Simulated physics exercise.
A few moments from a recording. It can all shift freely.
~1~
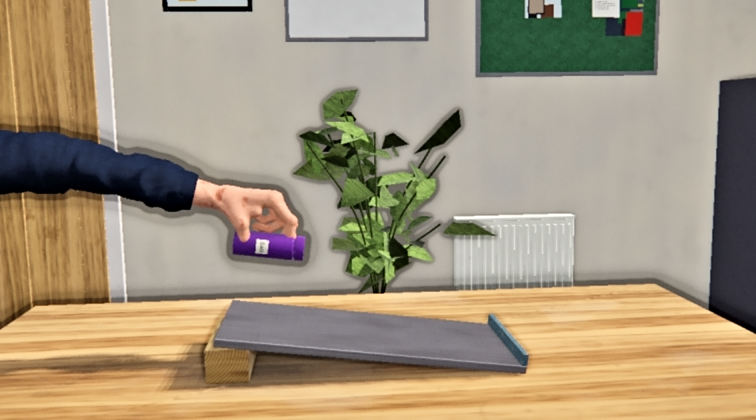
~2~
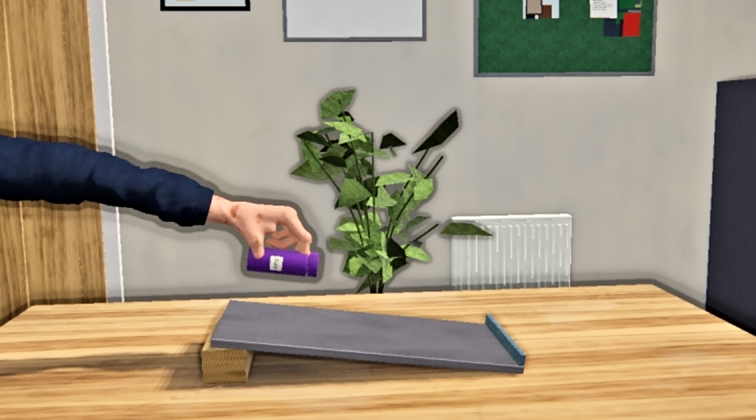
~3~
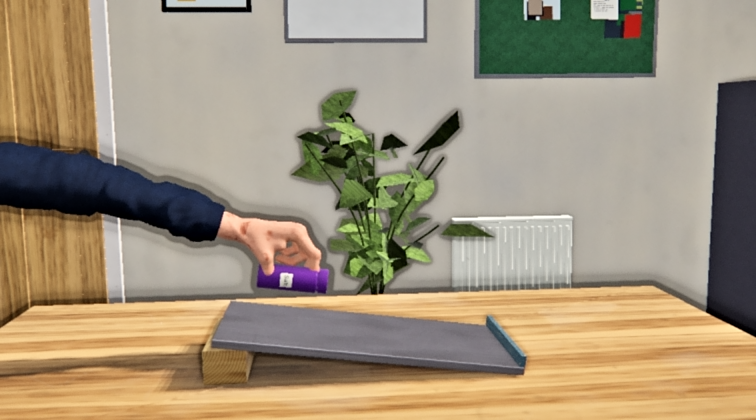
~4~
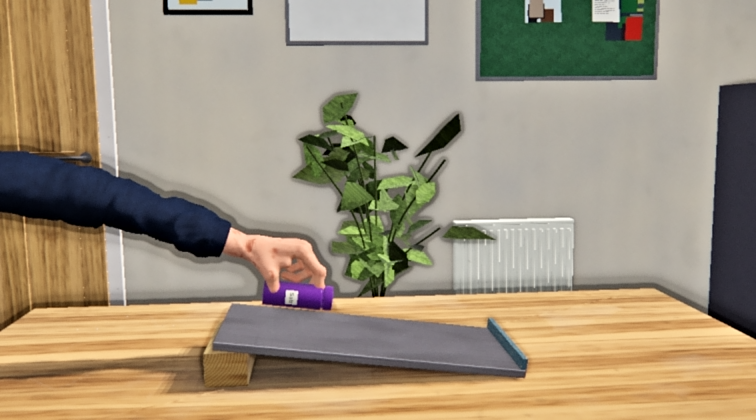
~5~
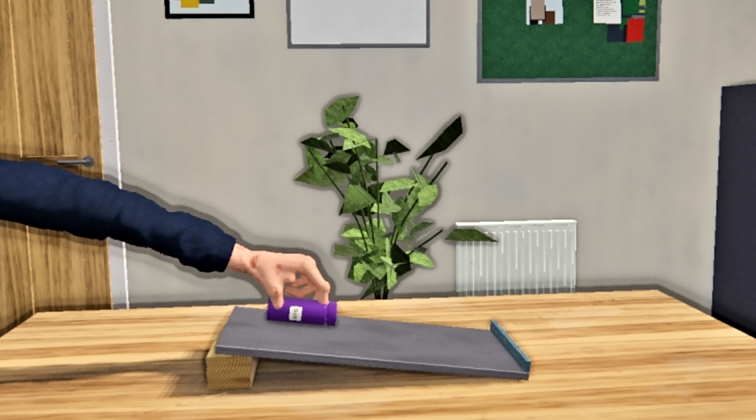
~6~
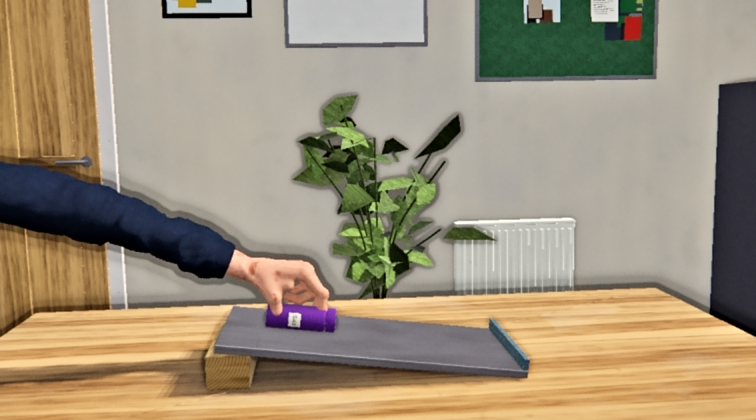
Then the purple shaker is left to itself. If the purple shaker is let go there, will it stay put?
It is stationary.
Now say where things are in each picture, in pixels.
The first frame shows on its way; purple shaker (269, 245).
The second frame shows on its way; purple shaker (283, 262).
The third frame shows on its way; purple shaker (293, 278).
The fourth frame shows on its way; purple shaker (298, 295).
The fifth frame shows on its way; purple shaker (302, 311).
The sixth frame shows in place under the hand; purple shaker (301, 317).
Then, 0.20 s on from there, no change.
Then, 0.40 s on from there, purple shaker resting near (301, 317).
In the end, it is unmoved. At the end, from the last picture's camera, purple shaker near (301, 317). The purple shaker remains at rest.
